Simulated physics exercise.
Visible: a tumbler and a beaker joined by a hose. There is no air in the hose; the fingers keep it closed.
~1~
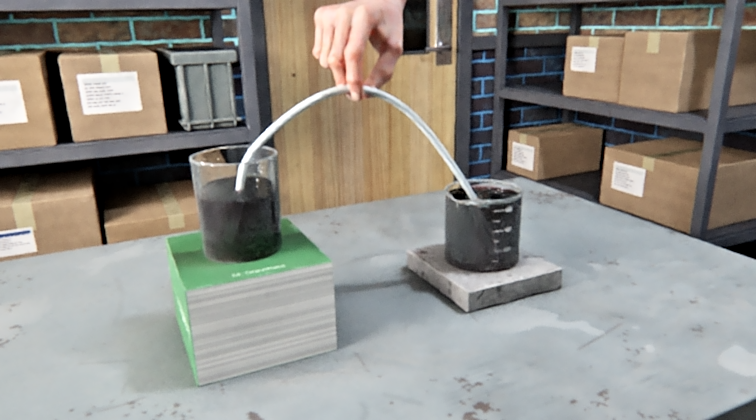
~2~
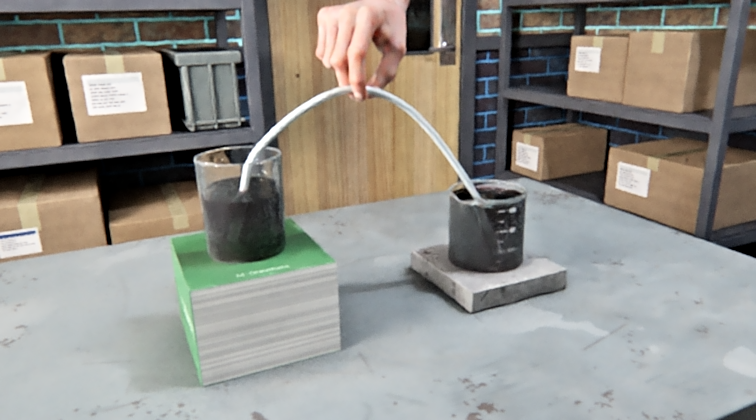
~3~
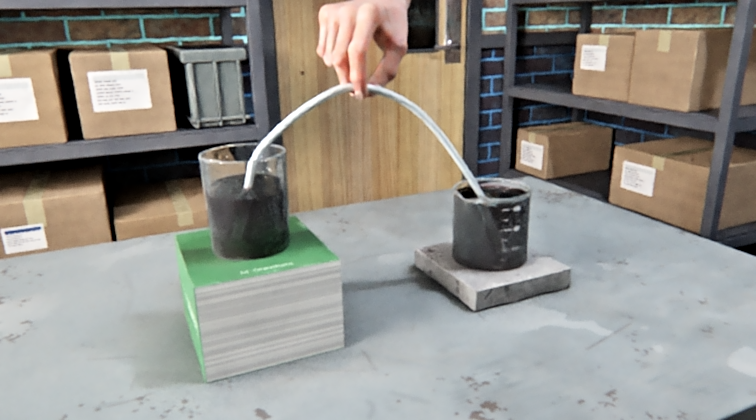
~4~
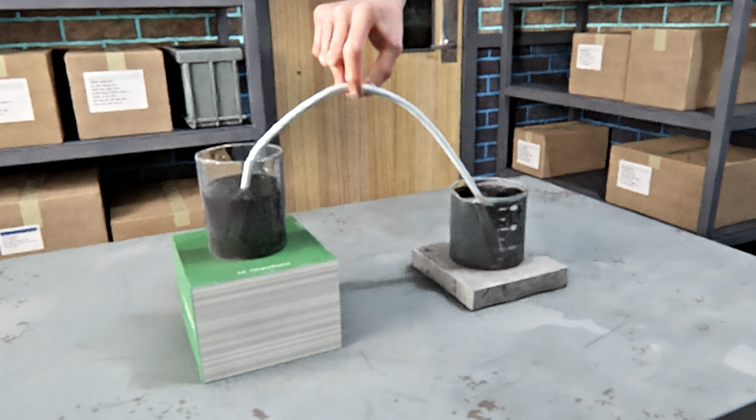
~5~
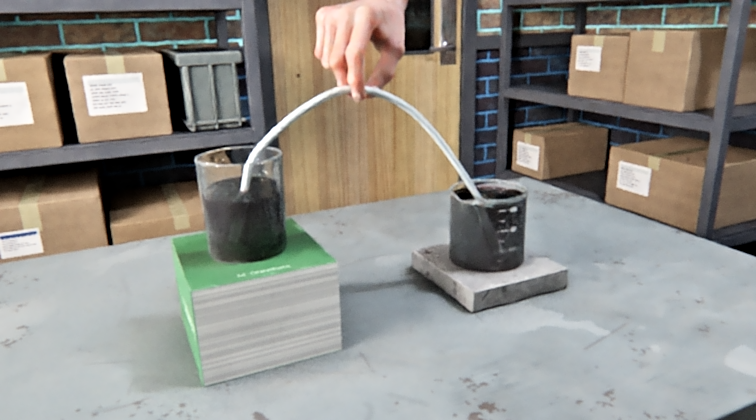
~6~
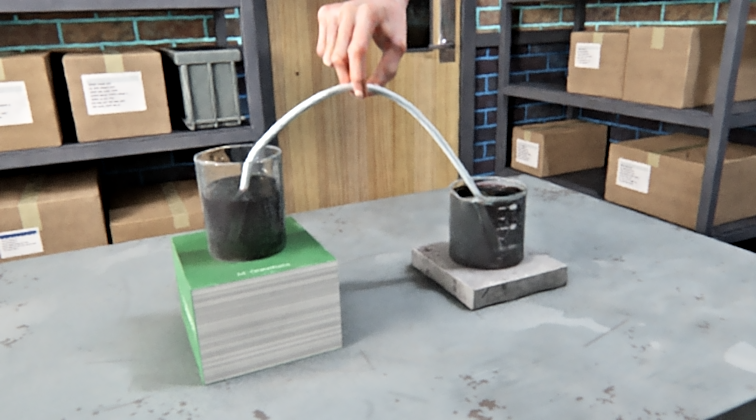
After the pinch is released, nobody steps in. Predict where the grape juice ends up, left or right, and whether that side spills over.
Grape juice goes - right, receiving - spills.
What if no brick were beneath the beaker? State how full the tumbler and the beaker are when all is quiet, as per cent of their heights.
Levels in order: 15 %, 100 %.
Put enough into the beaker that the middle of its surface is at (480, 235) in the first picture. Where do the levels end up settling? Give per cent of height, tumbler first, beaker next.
15 % and 70 %, in that order.
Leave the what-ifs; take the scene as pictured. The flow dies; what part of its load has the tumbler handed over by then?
Close to 75 %.
Soon after, the tumbler is about half full; the beaker is full to the brim; some has gone over the lower rim.
Later, the tumbler is about a quarter full; the beaker is full to the brim; some has gone over the lower rim.
In the end, the tumbler is nearly empty; the beaker is full to the brim; some has gone over the lower rim; the two surfaces are level.
